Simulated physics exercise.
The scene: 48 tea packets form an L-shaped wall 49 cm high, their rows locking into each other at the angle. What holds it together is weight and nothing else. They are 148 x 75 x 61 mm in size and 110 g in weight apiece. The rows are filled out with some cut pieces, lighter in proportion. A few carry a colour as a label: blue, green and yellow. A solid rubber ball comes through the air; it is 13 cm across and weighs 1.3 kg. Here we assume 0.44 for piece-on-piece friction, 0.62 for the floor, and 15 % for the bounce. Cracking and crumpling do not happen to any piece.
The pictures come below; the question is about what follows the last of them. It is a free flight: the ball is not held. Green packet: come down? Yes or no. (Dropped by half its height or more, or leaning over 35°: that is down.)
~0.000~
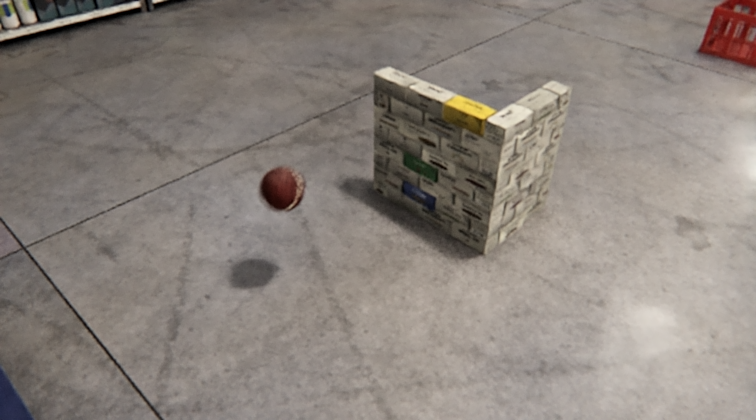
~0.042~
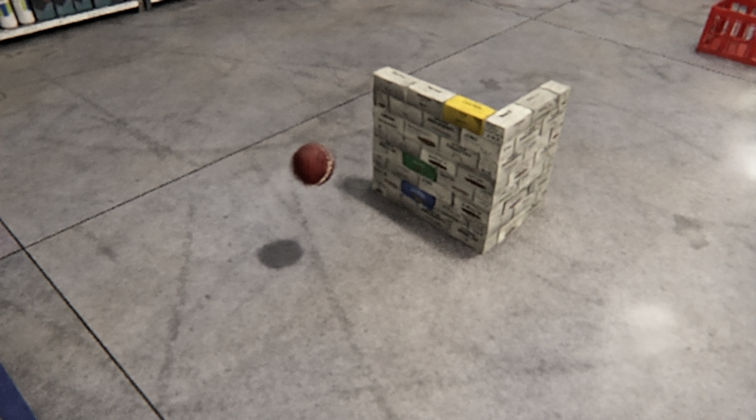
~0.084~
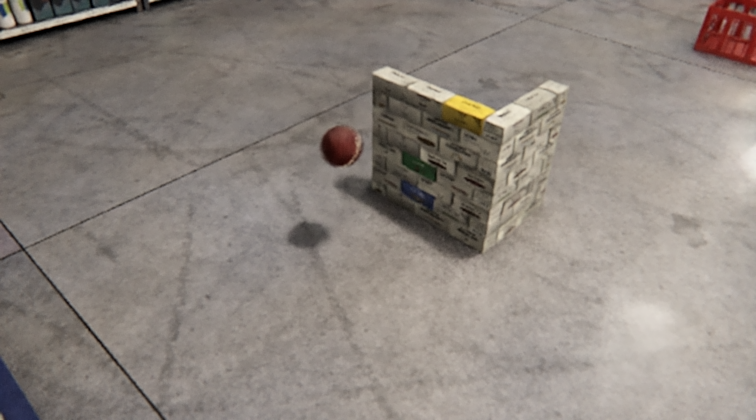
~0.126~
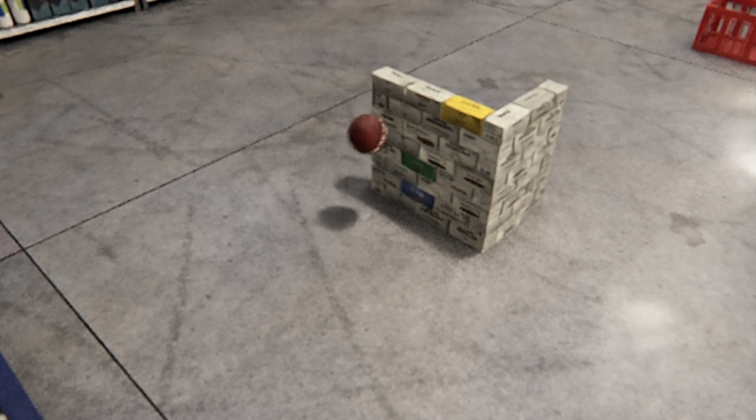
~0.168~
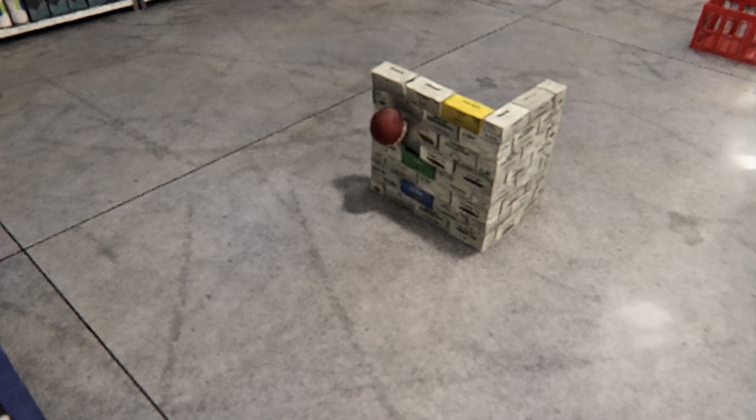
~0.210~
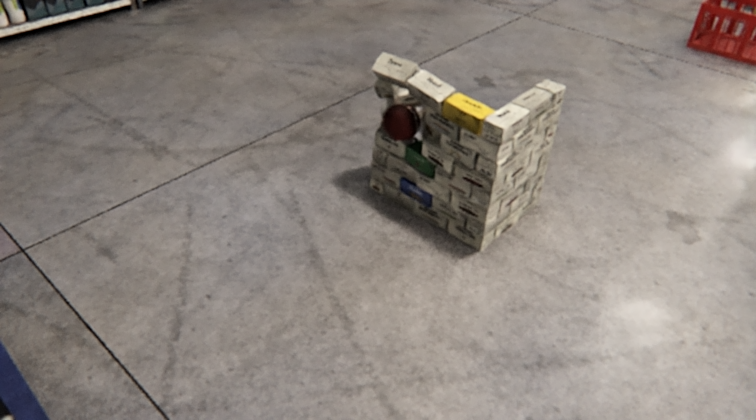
Yes.
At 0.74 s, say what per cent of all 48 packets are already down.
25 %.
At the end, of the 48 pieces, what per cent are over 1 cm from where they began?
35 %.
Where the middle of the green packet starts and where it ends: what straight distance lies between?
I'd put it at near 21 cm.
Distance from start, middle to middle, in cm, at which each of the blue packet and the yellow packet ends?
Roughly blue 0, yellow 4.
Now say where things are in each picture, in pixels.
In the first picture (places mark the middle of the side facing us; the camera moves round a little), ball (283, 189) 43 cm from contact, 3.0 m/s; green packet (420, 167); yellow packet (462, 120); blue packet (418, 196); nothing disturbed.
Ball (313, 165) 31 cm from contact, 2.9 m/s; green packet (419, 167), in the second picture.
Ball (341, 147) 19 cm from contact, 2.9 m/s; green packet (418, 167), in the third picture.
Ball (368, 134) 7 cm from contact, 2.9 m/s; green packet (418, 166), in the fourth picture.
Ball (389, 126) after contact, 1.9 m/s; green packet (418, 165) shifted 6 mm; steepest lean 9°, the packet at (394, 72); 10 disturbed, none down, in the fifth picture.
Ball (402, 122) after contact, 1.9 m/s; green packet (419, 162) shifted 20 mm; yellow packet (461, 118) shifted 9 mm; blue packet (415, 194); steepest lean 37°, the packet at (393, 66); 1 of the 48 packets down, 19 disturbed in all, in the sixth picture.
After 0.28 s, ball still moving; 5 of the 48 packets down; green packet leaning 10°; yellow packet leaning 4°.
After 0.42 s, ball still moving; 13 of the 48 packets down; green packet leaning 31°, 38 mm lower; yellow packet shifted 28 mm.
After 0.74 s, ball still moving; 13 of the 48 packets down; green packet leaning 47°, 14 cm lower; yellow packet shifted 32 mm.
At rest (1.8 s), ball rolling away; 13 of the 48 packets down; green packet leaning 24°, 16 cm lower; yellow packet shifted 32 mm; blue packet unmoved. As the last picture would show them, middles, green packet near (454, 189), yellow packet near (472, 111).
